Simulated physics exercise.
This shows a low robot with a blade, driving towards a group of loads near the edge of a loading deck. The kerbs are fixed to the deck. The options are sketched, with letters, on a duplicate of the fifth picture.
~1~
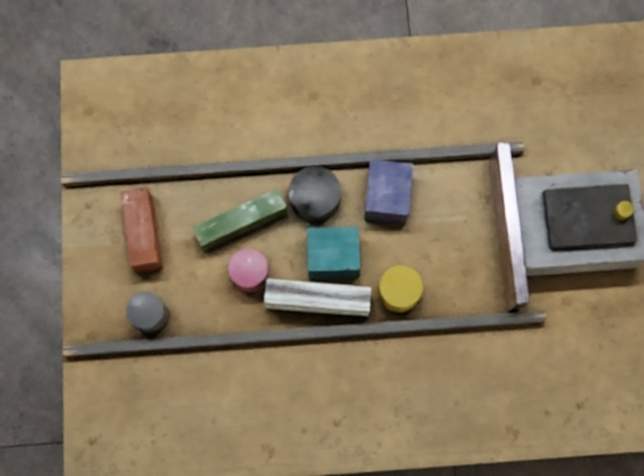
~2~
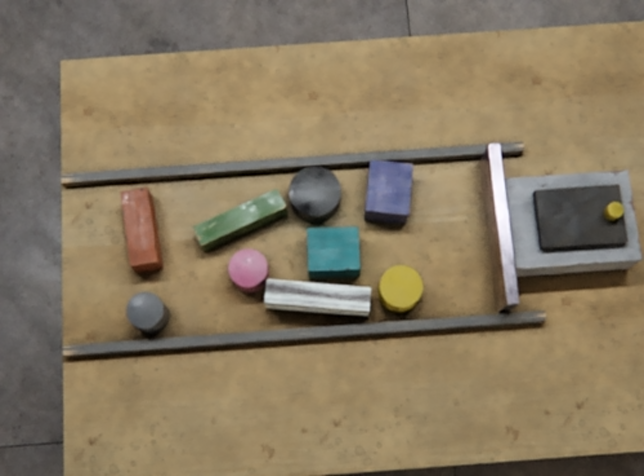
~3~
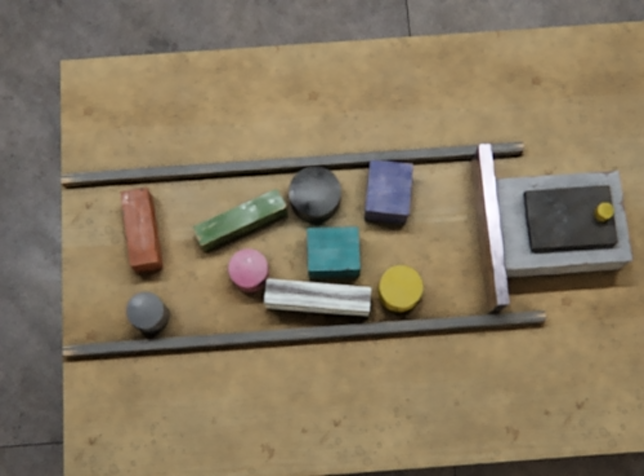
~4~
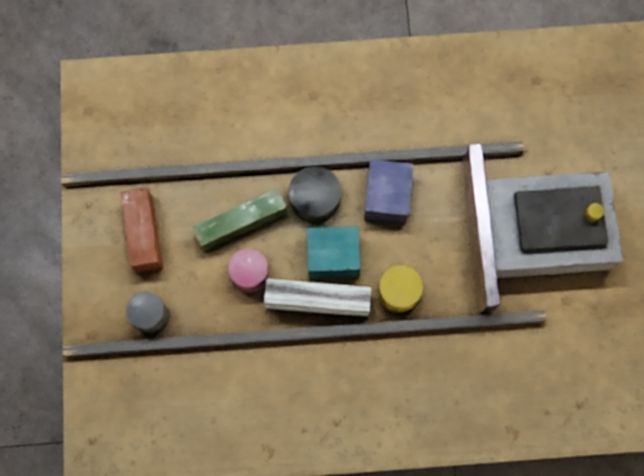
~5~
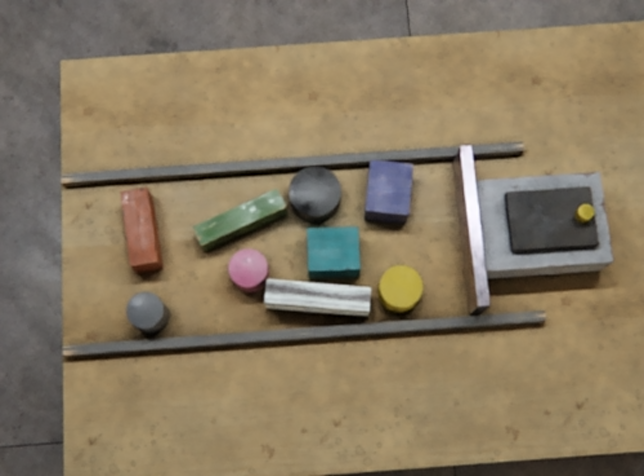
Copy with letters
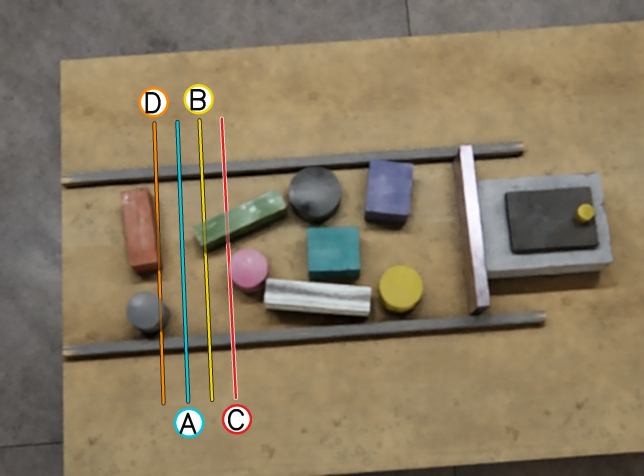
A low grey robot with a wide blade creeping left between two rails towards scattered coloured blocks and canisters, which stay still.
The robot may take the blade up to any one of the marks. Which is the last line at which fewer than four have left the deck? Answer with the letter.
Line D.
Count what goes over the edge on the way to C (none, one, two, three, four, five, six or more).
In all, none.
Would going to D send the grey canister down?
Yes.
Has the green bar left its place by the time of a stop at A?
Yes.
On the marked copy, A at (183, 257); B at (206, 255); C at (229, 253); D at (159, 258).
With D. Early on, robot (431, 227); green bar (214, 227); white stick (265, 306).
Further on, robot (316, 235); grey canister (86, 307); orange bar (115, 236).
At the end, robot (227, 242); orange bar over the edge; grey canister over the edge; three fallen.
As for the rest, A is within the limit but short; B is within the limit but short; C is within the limit but short.
